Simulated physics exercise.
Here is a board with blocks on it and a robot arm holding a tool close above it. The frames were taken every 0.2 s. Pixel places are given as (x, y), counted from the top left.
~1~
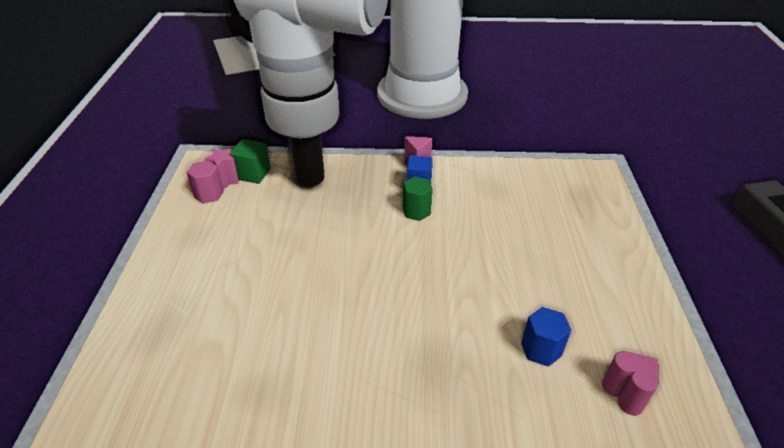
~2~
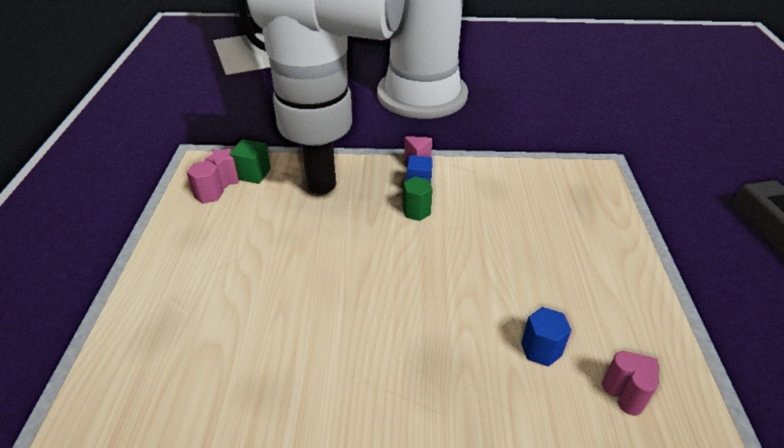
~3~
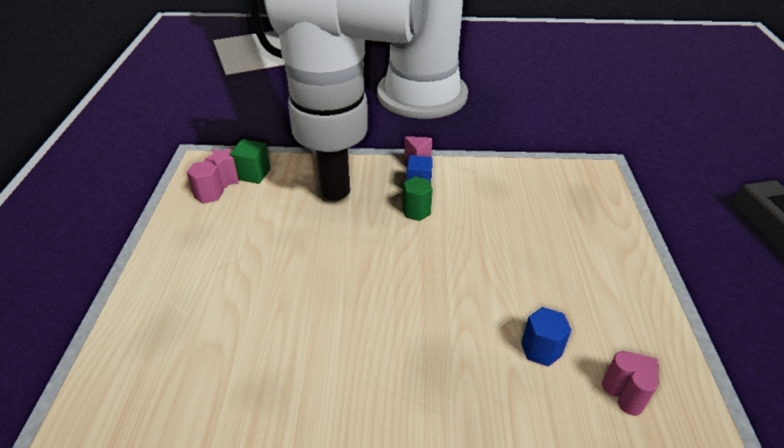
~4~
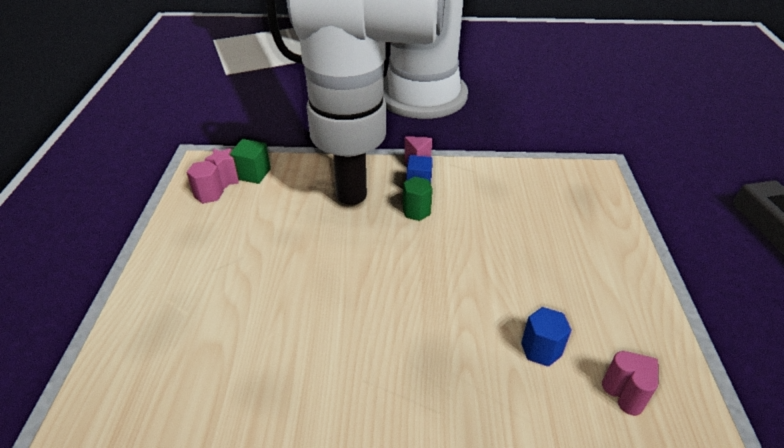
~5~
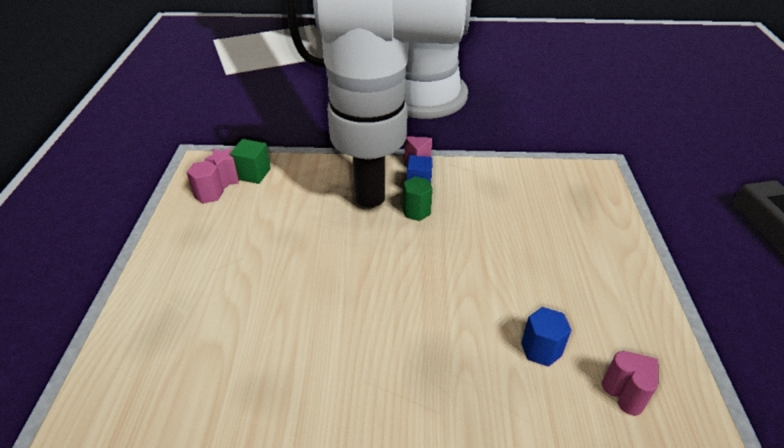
A white robot arm with a black cylindrical tool works over a pale wooden board on a dark purple surface, seen from above at an angle by a still camera. Pink and green blocks cluster at the far left, pink, blue and green ones line up at the far centre, and a blue block and pink heart sit near right. The arm slides the tool steadily rightward and slightly nearer, closing on the central row, while every block stays still.
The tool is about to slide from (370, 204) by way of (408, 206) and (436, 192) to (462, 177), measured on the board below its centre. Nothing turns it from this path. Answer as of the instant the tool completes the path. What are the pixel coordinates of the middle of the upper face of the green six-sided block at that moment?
Near (444, 188).
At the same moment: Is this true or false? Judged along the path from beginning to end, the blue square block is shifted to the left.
My answer: True.
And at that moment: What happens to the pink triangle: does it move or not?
It's moved.
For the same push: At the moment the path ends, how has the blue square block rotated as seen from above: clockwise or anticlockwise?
Counterclockwise from above.
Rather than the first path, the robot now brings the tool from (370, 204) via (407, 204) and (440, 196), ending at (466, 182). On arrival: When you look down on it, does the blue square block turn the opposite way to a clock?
The answer is yes.
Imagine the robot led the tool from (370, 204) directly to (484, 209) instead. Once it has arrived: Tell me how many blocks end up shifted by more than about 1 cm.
Expect one.
The first path, step by step. One third of the way, tool (408, 199); green six-sided block (437, 188), turned 25° clockwise.
Two thirds of the way, tool (437, 185); green six-sided block (444, 188), turned 55° clockwise; pink triangle (418, 138); blue square block (430, 148), turned 50° anticlockwise.
At the end, tool (462, 170); green six-sided block (444, 188), turned 55° clockwise; pink triangle (417, 136); blue square block (432, 144), turned 65° anticlockwise.
